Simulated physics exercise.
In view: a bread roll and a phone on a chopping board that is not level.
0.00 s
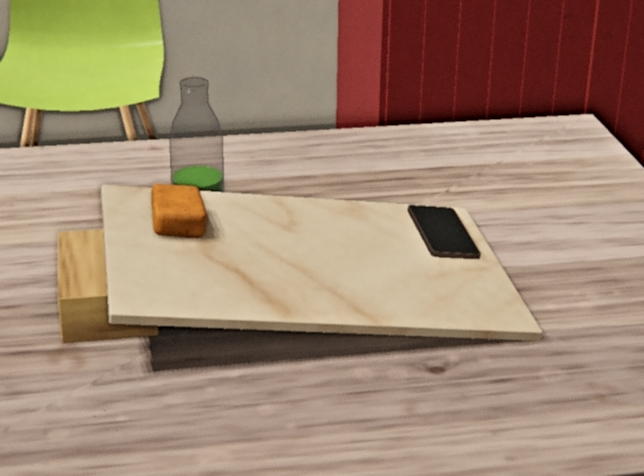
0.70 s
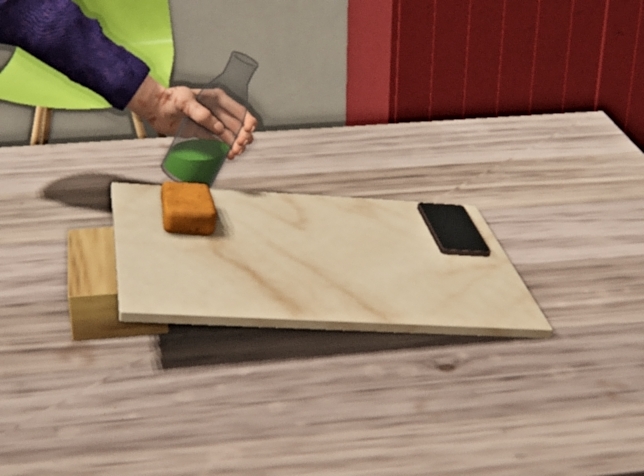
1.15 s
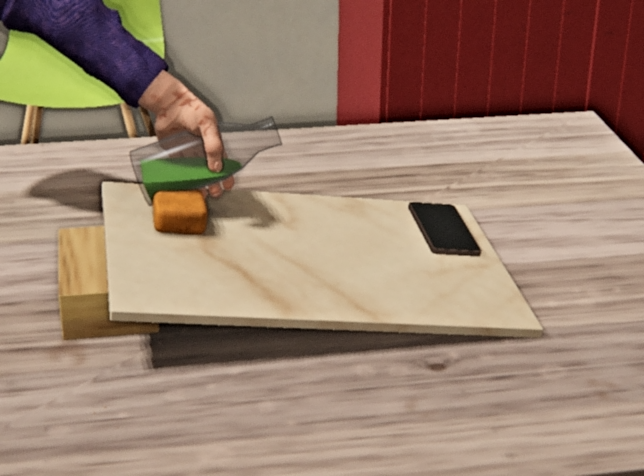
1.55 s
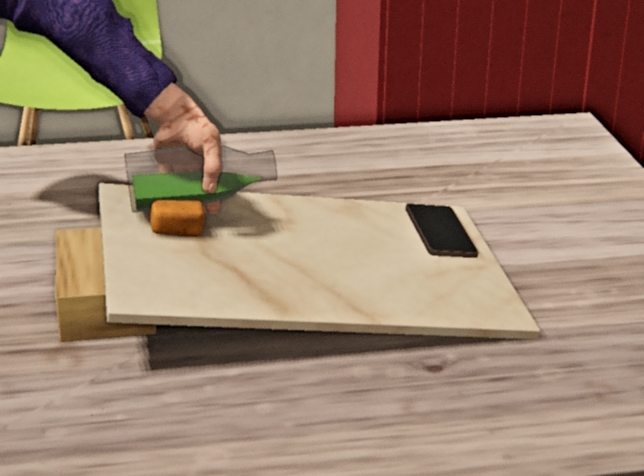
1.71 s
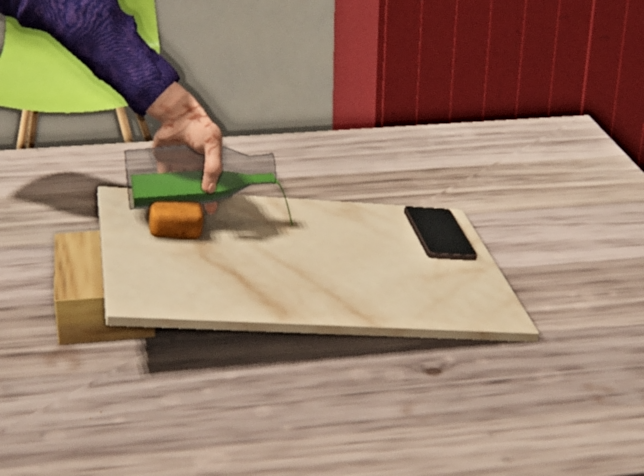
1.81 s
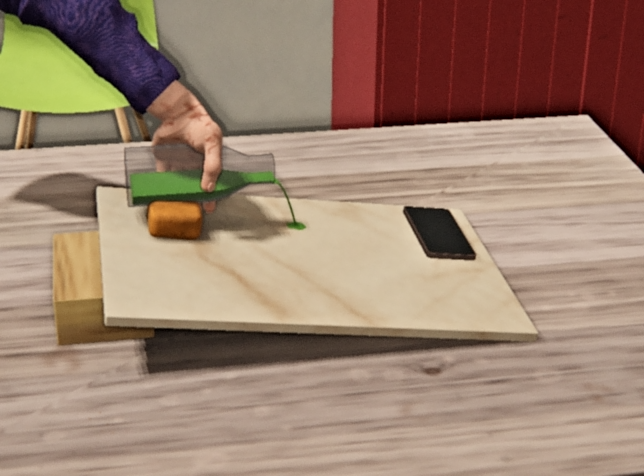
A hand in a purple sleeve grabbed a clear bottle of green liquid, tipped it sideways above an orange block, and poured a thin stream onto a sloping board with a dark phone on it.
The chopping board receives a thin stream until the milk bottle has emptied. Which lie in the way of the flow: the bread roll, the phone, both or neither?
On the left the bread roll: Out of the way, on the right the phone: In the way.
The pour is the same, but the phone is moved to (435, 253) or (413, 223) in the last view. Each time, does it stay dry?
Lab note - position 1: It gets touched by it; position 2: It gets touched by it.
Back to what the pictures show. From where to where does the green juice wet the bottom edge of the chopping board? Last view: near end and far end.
It's wet between (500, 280) at the near end and (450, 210) at the far end.
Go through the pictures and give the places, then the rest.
The chopping board slopes down to the right; milk bottle (196, 142) about a quarter full; bread roll (178, 210); phone (443, 231), in the first picture.
Milk bottle (216, 116) tipped 25° with all of its load; bread roll (188, 208), in the second picture.
Milk bottle (211, 153) tipped 70° with all of its load; phone (444, 228), in the third picture.
The chopping board slopes down to the right; milk bottle (205, 174) tipped 85° with all of its load; bread roll (176, 208), in the fourth picture.
The first of it lands; milk bottle (204, 174) tipped 90° with all of its load; phone (440, 233), in the fifth picture.
The first of it lands; milk bottle (203, 173) tipped 90° with all of its load; bread roll (173, 212); phone (439, 233), in the sixth picture.
After 2.6 s, it runs down to the right; the bread roll is untouched; the phone is reached.
After 5.2 s, it runs down to the right and off the end; the bread roll is untouched; the phone is reached.
After 9.6 s, it runs down to the right and off the end; the bread roll is untouched; the phone is reached.
